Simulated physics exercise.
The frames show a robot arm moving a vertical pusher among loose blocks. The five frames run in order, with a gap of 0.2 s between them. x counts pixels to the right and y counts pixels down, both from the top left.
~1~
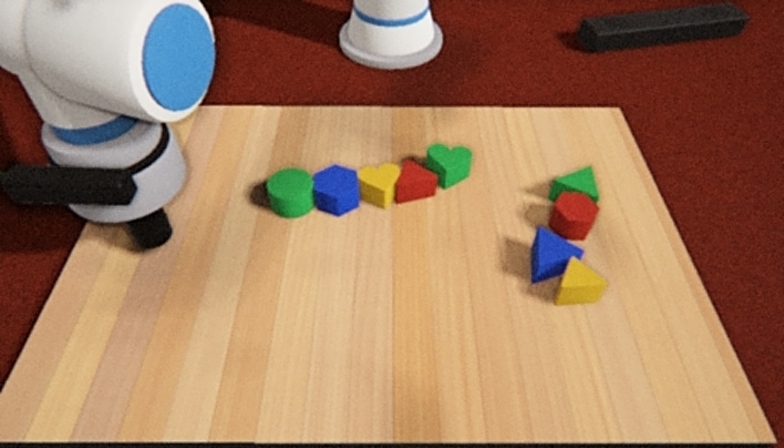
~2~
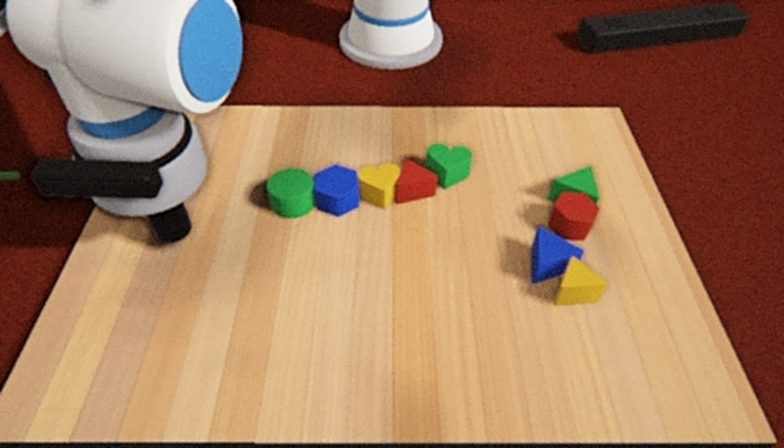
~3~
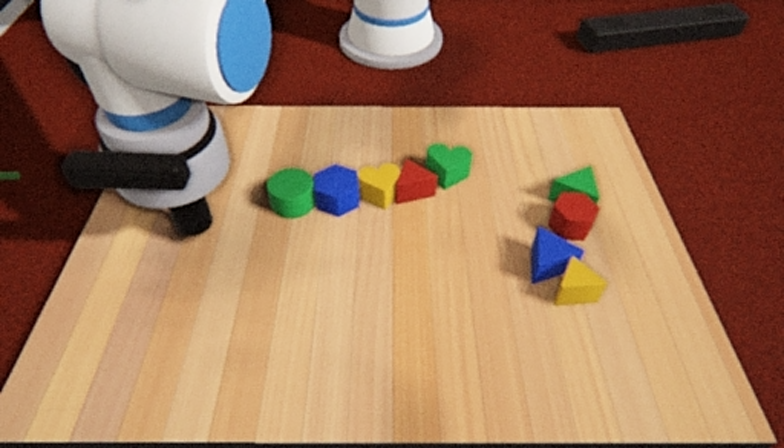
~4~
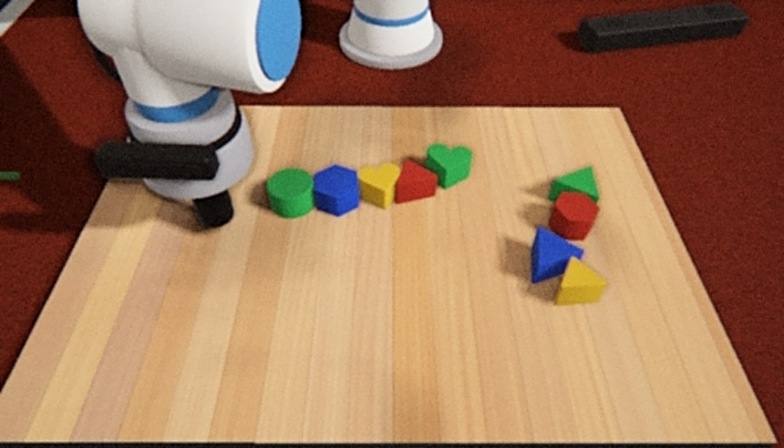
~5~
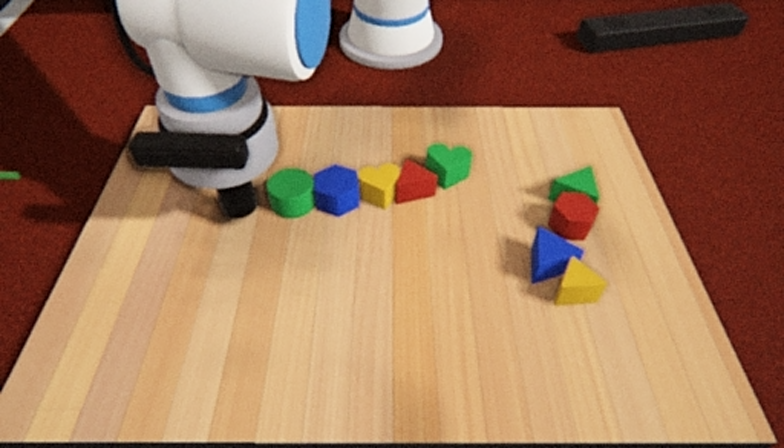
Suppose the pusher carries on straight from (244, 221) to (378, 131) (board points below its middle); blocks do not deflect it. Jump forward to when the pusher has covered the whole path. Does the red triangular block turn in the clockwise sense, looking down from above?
Answer: No.
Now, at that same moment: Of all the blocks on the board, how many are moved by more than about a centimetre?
When the path ends, I think you'll find three or more blocks out of place by more than 1 cm.
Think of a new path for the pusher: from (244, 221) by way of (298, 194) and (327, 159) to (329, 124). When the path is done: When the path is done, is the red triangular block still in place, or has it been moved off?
The red triangular block moves.
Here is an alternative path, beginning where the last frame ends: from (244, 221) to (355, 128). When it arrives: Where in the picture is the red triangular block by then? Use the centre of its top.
My best guess is (451, 178).
The first path, step by step. One third of the way, pusher at (292, 174); green circular block at (330, 161); blue six-sided block at (372, 169), turned 25° clockwise; yellow heart at (413, 177), turned 25° clockwise; red triangular block at (448, 179).
Two thirds of the way, pusher at (338, 144); green circular block at (373, 143); blue six-sided block at (397, 167), turned 60° clockwise; yellow heart at (434, 185), turned 30° clockwise; red triangular block at (470, 186), turned 25° anticlockwise.
At the end, pusher at (377, 117); green circular block at (386, 138); blue six-sided block at (397, 167), turned 60° clockwise; yellow heart at (435, 186), turned 30° clockwise; red triangular block at (471, 186), turned 25° anticlockwise.
